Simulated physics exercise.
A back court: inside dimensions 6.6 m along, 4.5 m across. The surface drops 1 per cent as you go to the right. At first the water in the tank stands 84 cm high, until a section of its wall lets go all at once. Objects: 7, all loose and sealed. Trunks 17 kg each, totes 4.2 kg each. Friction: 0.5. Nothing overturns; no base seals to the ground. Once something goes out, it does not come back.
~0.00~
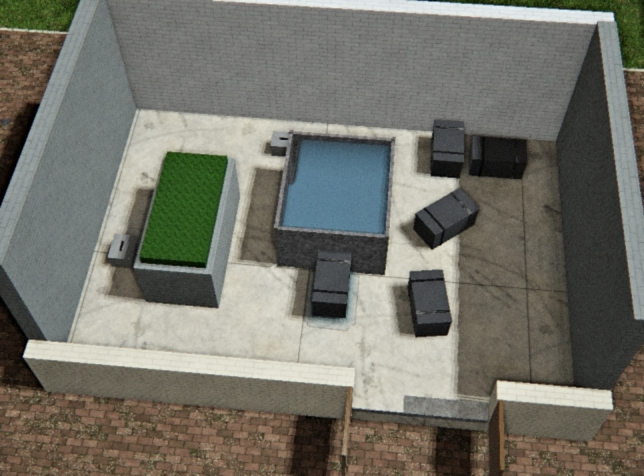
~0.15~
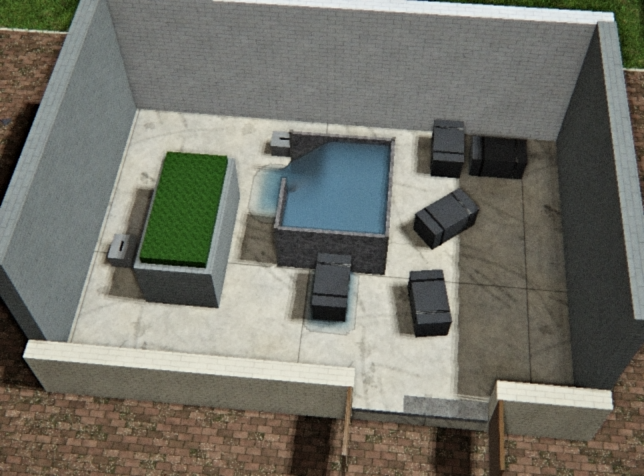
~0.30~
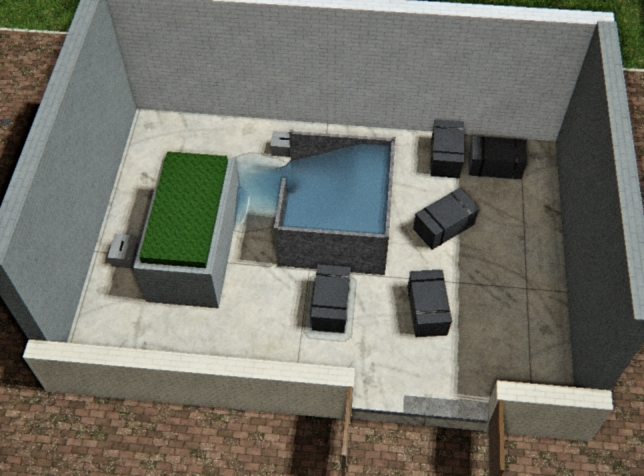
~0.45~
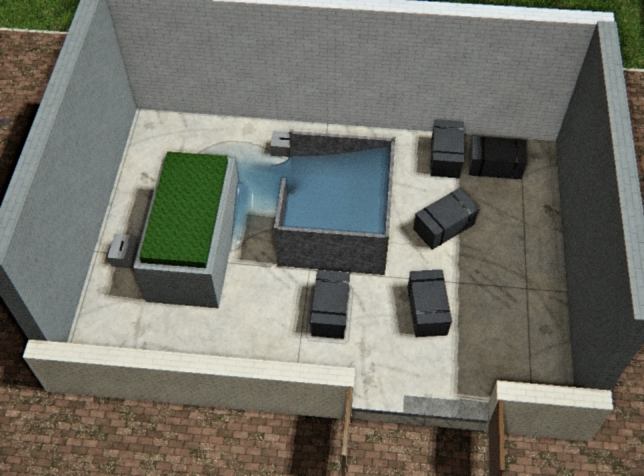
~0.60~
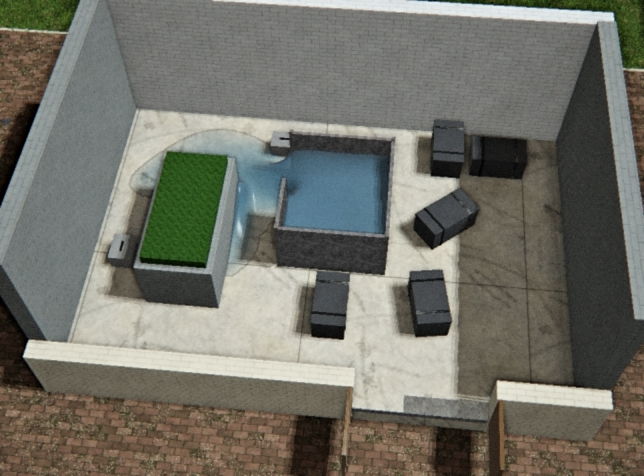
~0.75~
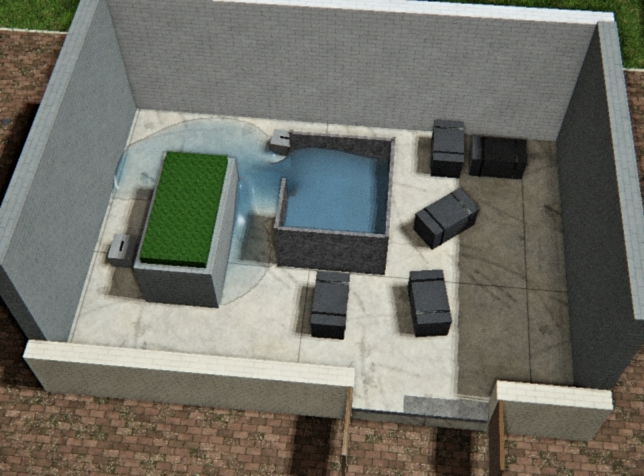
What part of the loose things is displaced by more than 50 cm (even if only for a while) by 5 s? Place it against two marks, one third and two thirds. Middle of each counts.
Looks like the portion will come out lower than a third.
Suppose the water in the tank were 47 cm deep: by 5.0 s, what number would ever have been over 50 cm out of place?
You'd get 1 in that case.
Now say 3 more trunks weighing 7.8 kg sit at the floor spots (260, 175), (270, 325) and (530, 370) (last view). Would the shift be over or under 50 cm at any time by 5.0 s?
Outcome: Breaks the threshold first, breaks the threshold next, stays within last.
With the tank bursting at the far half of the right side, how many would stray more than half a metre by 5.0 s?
Count: 4.
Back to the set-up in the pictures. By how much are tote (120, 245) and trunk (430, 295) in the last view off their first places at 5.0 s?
In turn: 200 cm, 0 cm.
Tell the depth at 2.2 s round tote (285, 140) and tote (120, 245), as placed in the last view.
First about 1 cm, second about 4 cm.
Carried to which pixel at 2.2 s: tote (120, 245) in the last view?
Roughly (133, 271) in the same view.
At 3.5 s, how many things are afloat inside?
I count 2.
After 1.1 s 0 of 7 are over 50 cm from their spots; 0 afloat.
After 2.2 s 0 of 7 are over 50 cm from their spots; 0 afloat.
After 3.5 s 2 of 7 are over 50 cm from their spots; 2 afloat.
After 5.0 s 2 of 7 are over 50 cm from their spots, and 2 have been at some point; 2 afloat.
